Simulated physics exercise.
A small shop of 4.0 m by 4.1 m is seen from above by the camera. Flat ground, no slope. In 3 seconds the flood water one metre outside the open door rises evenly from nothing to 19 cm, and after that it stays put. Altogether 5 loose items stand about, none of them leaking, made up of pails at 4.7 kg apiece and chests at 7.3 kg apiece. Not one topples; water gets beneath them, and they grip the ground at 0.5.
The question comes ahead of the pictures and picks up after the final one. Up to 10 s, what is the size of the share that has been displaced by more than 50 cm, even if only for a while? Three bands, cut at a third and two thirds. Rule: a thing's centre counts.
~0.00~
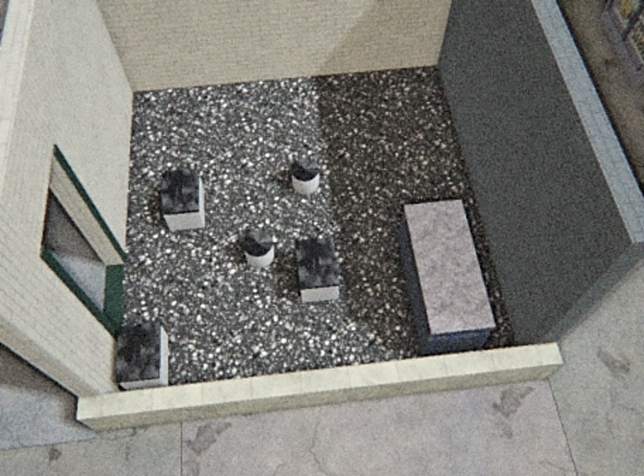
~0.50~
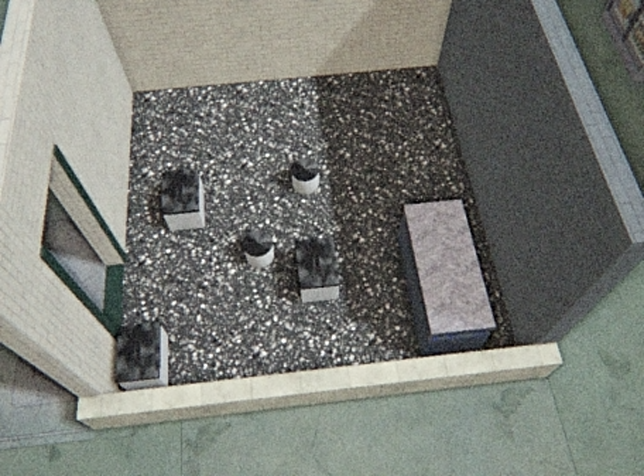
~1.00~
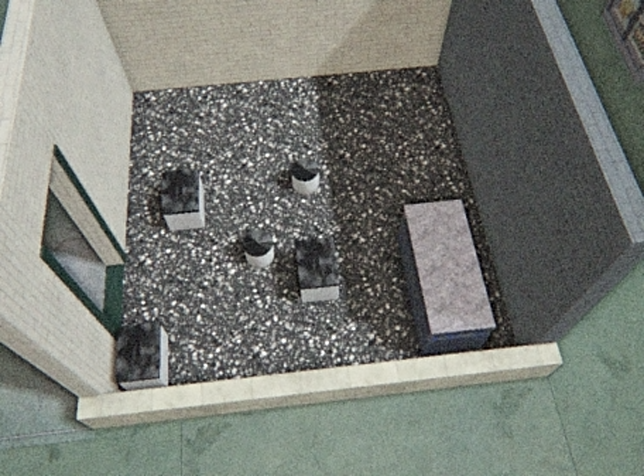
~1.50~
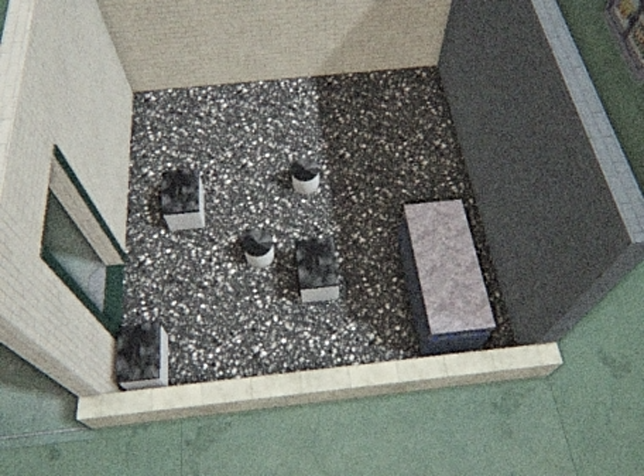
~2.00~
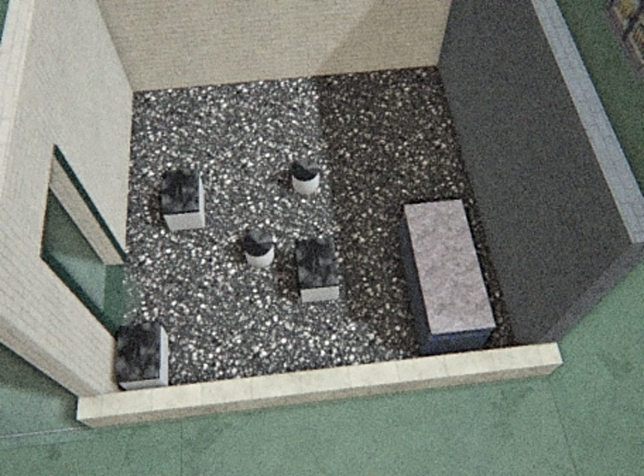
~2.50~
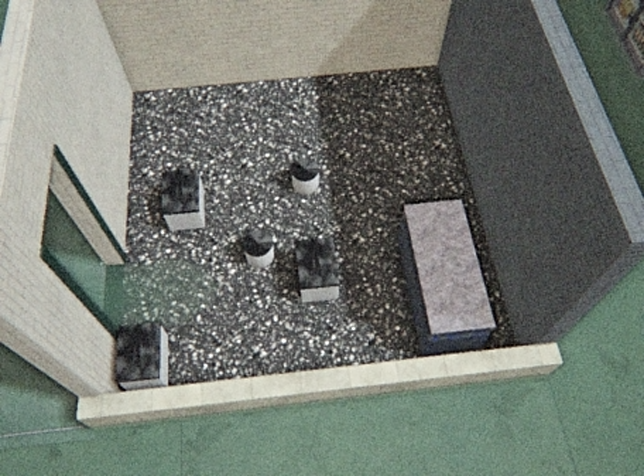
Band: One third to two thirds.
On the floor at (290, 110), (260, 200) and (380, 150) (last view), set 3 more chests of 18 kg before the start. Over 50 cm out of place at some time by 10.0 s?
Note: Item 1 below threshold; item 2 below threshold; item 3 below threshold.
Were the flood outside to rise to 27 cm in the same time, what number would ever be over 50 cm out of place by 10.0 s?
That would give 3.
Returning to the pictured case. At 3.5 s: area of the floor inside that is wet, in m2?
Wet area: Approx. 3.0 m2.
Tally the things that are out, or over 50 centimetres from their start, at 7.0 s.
Tally: 2.
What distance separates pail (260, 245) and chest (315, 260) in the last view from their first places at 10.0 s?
Net displacement, in order: 250 cm; 300 cm.
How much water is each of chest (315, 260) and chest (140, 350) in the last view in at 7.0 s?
Roughly 6 and 3 cm.
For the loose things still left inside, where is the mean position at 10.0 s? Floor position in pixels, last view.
They average out to somewhere around (307, 187).
After 3.5 s 0 of 5 are over 50 cm from their spots; 0 afloat.
After 4.5 s 1 of 5 are over 50 cm from their spots; 0 afloat.
After 7.0 s 2 of 5 are over 50 cm from their spots; 1 afloat.
After 10.0 s 2 of 5 are over 50 cm from their spots, and 2 have been at some point; 3 afloat.
